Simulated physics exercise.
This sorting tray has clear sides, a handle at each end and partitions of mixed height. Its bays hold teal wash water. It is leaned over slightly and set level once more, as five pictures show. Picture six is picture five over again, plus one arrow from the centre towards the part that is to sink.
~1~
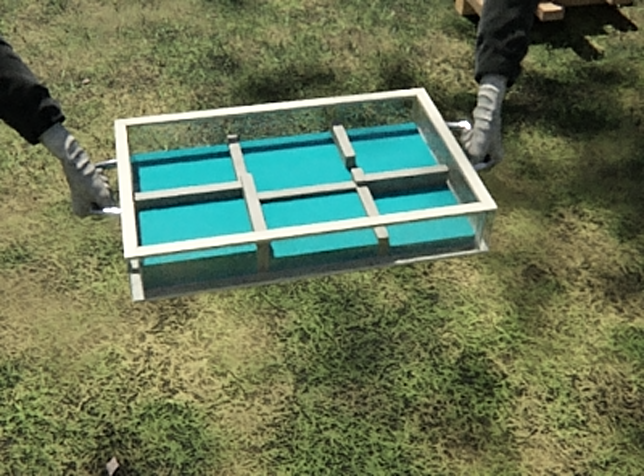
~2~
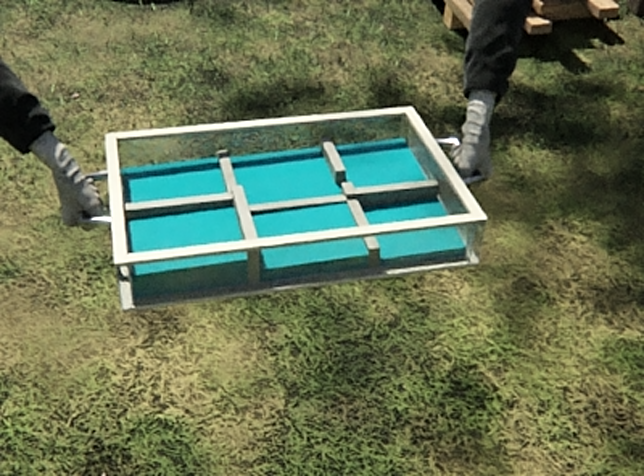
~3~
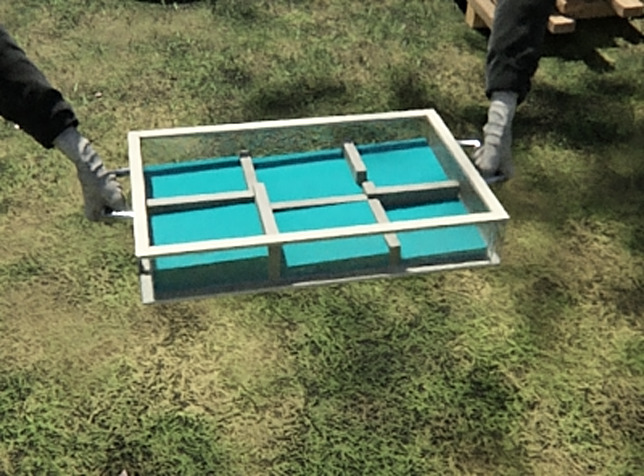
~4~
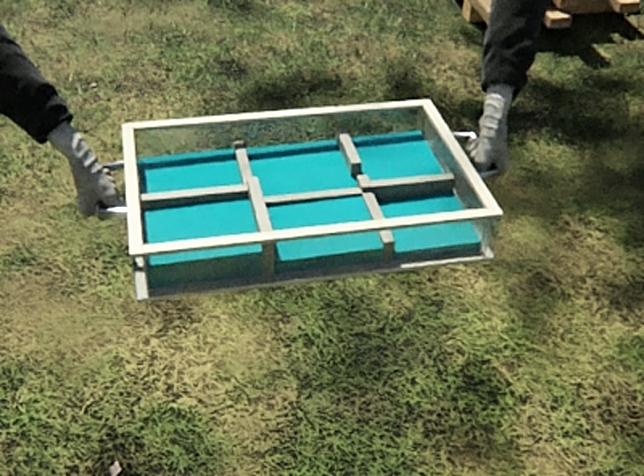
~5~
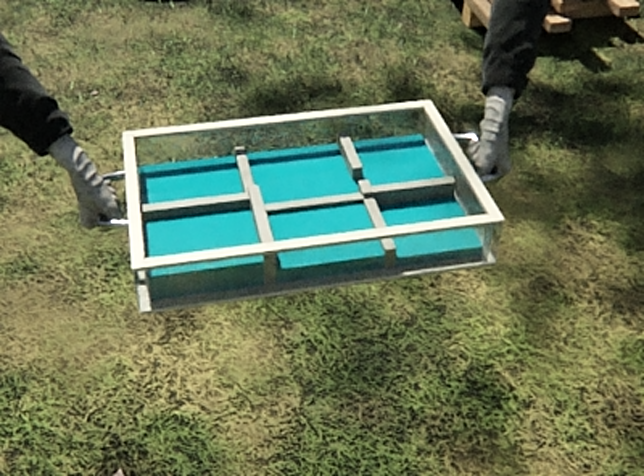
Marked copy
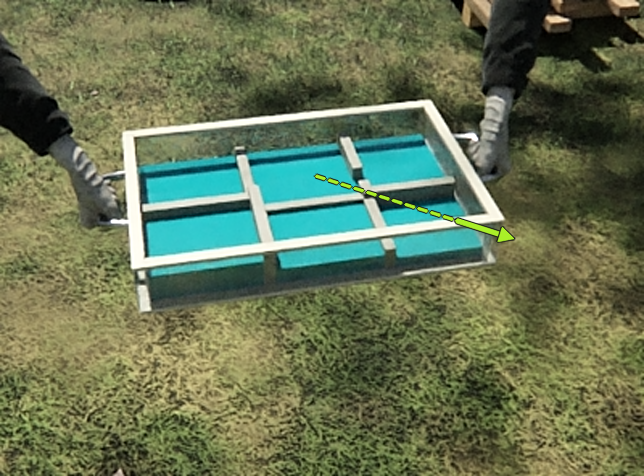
Two gloved hands held a clear-sided tray of teal water, split into six bays, above the grass, shifting it slightly left, then right, and tilting it gently toward the back right before levelling it.
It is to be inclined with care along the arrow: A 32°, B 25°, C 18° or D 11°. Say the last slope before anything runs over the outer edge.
Choose D.
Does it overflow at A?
Yes, it does.
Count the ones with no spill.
One of them.
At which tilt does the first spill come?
That is tilt C.
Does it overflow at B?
Yes, it does.
The arrow ends at (508, 237).
With A, about 67 % goes over the rim.
With B, about 46 % goes over the rim.
With C, about 14 % goes over the rim.
With D, nothing spills; the front left bay holds the most.
